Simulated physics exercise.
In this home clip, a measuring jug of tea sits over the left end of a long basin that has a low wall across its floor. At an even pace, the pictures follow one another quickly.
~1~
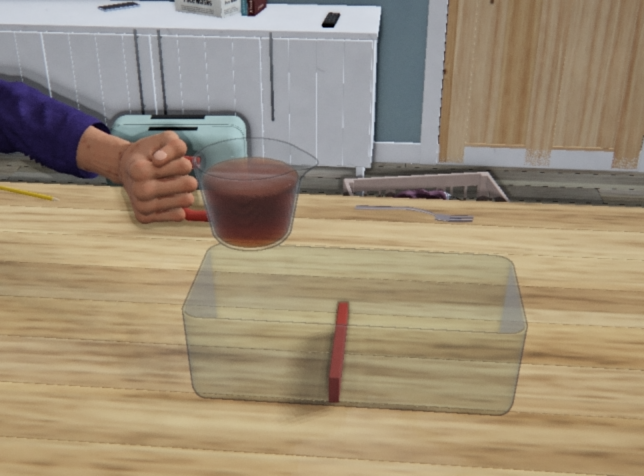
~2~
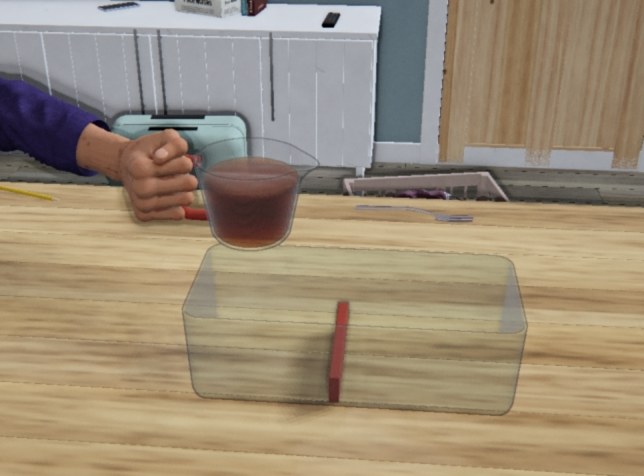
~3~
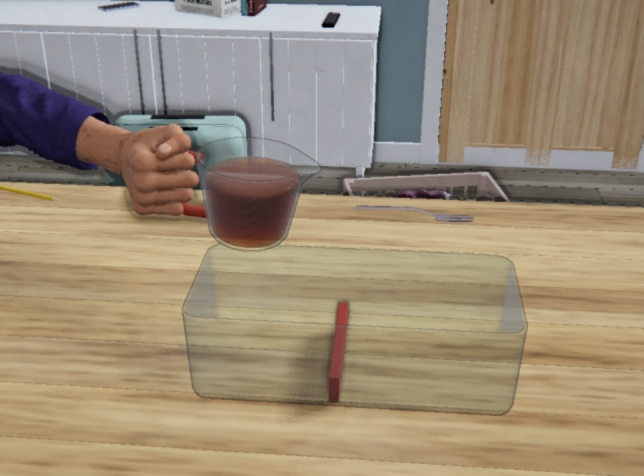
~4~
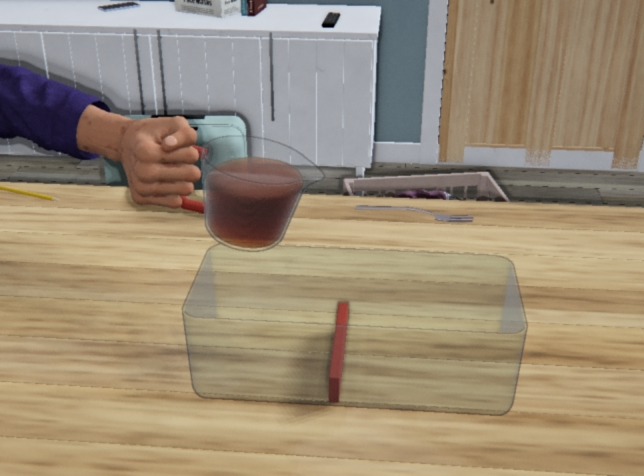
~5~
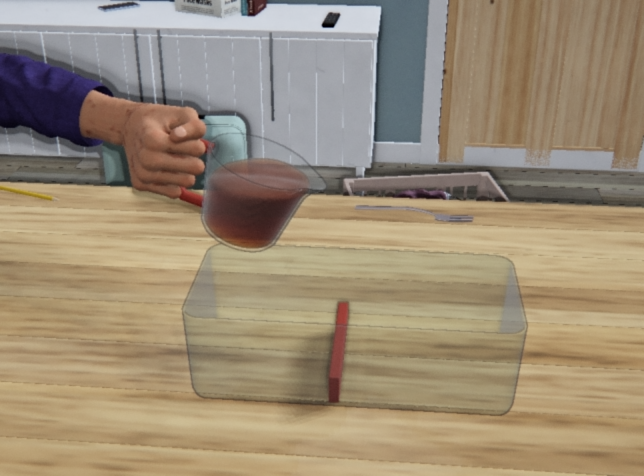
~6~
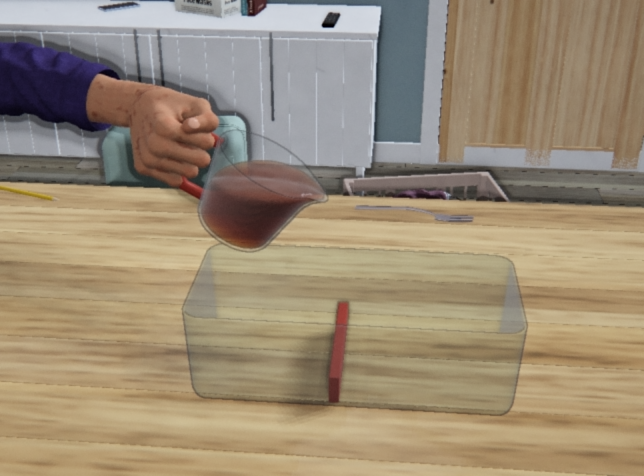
In a home kitchen with white cabinets and a wooden door behind, a fixed view looks slightly down across a pale wooden counter. A hand in a purple sleeve holds a clear jug of reddish-brown tea above the left part of a long, see-through basin with a low red wall across its floor. The hand, nearly still at first, rises slightly and tilts the jug rightward increasingly, the tea shifting toward its spout.
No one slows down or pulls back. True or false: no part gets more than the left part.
False; the right part gets the most.
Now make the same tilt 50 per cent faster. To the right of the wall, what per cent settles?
I'd say close to 70 %.
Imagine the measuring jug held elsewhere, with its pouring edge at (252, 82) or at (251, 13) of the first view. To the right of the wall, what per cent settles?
In turn 10 % and 25 %.
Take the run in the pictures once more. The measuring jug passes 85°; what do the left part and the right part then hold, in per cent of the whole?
Some 0 per cent left and 30 right.
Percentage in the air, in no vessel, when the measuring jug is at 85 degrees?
It's close to 25 percent.
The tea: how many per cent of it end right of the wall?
Roughly 75 percent of it.
A moment on, the tilt is 85° and 46 per cent is still to pour, 1 is left of the wall and 29 right of it.
Next, the tilt is 98° and 7 per cent is still to pour, 16 is left of the wall and 71 right of it.
Then the tilt is 98° and 0 per cent is still to pour, 24 is left of the wall and 75 right of it.
Later the tilt is 98° and 0 per cent is still to pour, 25 is left of the wall and 75 right of it.
At rest 24 per cent lies left of the wall, 75 right of it and 1 outside.
